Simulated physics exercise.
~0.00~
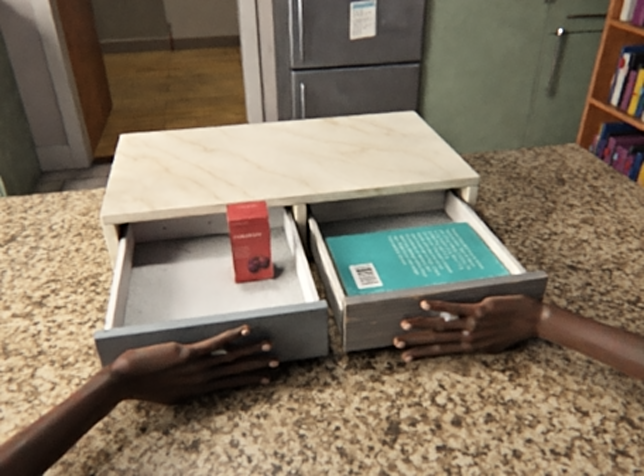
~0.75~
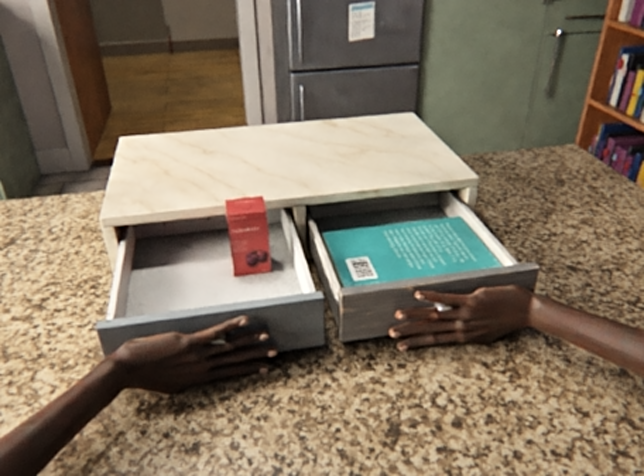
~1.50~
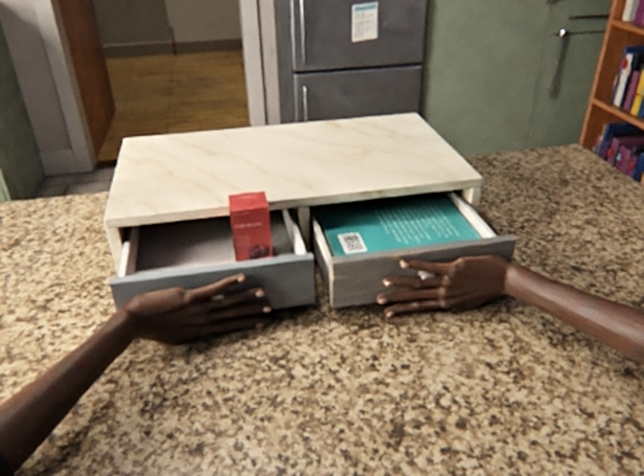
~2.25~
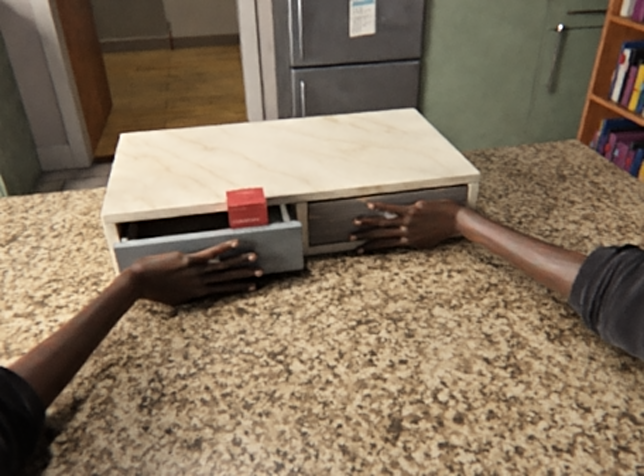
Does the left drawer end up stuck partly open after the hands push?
Yes, the left drawer stops short and stays partly open with the red carton standing in it, while the right drawer goes all the way in.
